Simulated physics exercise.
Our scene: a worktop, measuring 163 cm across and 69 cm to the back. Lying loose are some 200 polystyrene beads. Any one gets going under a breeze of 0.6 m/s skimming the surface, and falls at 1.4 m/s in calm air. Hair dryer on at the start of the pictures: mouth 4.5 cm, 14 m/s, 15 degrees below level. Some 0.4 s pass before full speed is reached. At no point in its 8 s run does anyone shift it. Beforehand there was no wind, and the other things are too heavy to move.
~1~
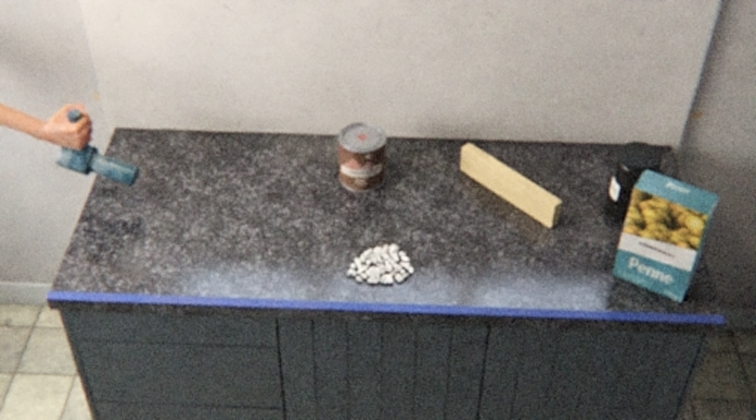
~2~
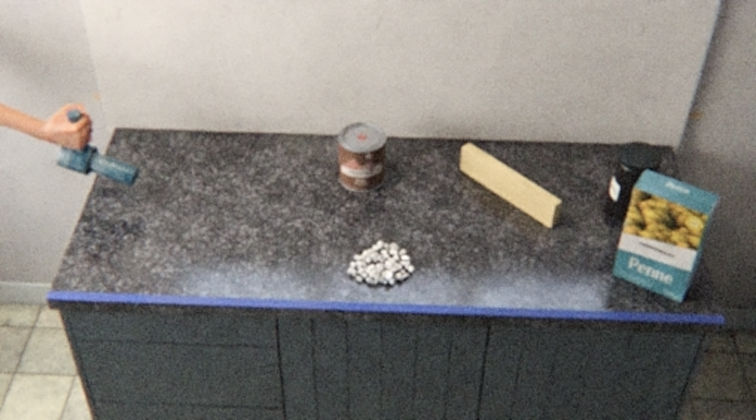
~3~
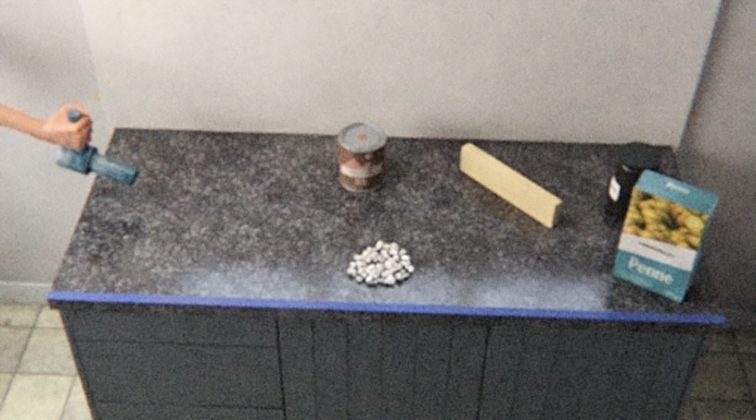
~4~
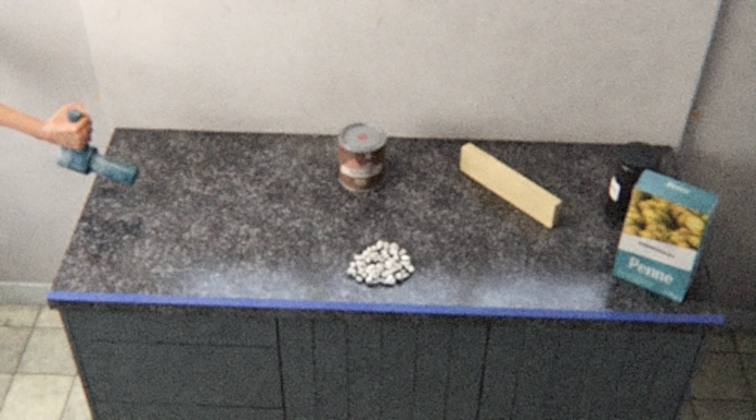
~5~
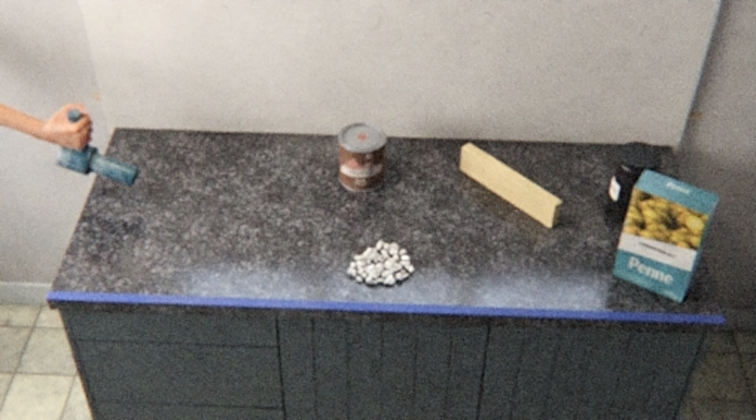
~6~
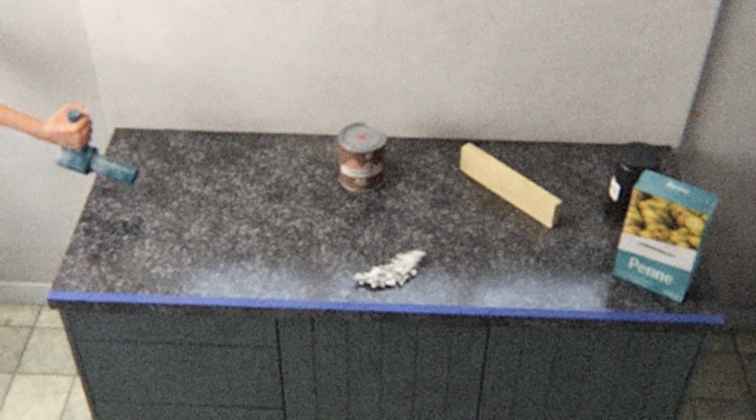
A hand held a blue hair dryer at the left of a dark speckled counter, where a pile of white beads lay still at first, then shifted and spread slightly to the right.
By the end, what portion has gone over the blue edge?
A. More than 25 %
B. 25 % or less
(A) More than 25 %.
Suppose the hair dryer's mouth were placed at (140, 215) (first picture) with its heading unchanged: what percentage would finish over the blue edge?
Outcome: Some 40 in a hundred.
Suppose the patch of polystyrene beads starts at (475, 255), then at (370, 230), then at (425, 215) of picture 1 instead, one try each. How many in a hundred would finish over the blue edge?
It goes 70 %, then 30 %, then 0 %.
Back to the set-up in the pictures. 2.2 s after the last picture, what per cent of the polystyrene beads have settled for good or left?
Roughly 100 % of them.
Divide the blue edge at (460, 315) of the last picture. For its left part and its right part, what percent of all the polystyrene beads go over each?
I'd guess near 5 percent left and close to 90 percent right.
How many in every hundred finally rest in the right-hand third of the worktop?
Near 0 %.
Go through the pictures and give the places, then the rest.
In the first frame, the middle of the polystyrene beads is near (382, 266), none has stirred yet and the mouth of the hair dryer is at (135, 177).
In the second frame, the middle of the polystyrene beads is near (382, 265), none has stirred yet and the blue edge is centred on (383, 311).
In the third frame, the middle of the polystyrene beads is near (382, 265), none has stirred yet, the top of a tin is at (362, 137) and the top of a board is at (511, 173).
In the fourth frame, the middle of the polystyrene beads is near (382, 265) and none has stirred yet.
In the fifth frame, the middle of the polystyrene beads is near (382, 265) and none has stirred yet.
In the sixth frame, the middle of the polystyrene beads is near (394, 273), the farthest in sight from the hair dryer is at (415, 274) and about 60 % have left their places.
Then, 1.2 s after the last picture the count stands so, 100 % are over the blue edge.
Then, 2.2 s after the last picture the count stands so, 100 % are over the blue edge.
Then, 4.0 s after the last picture the count stands so, 100 % are over the blue edge.
Then, 7.6 s after the last picture, at the end, 100 % are over the blue edge.
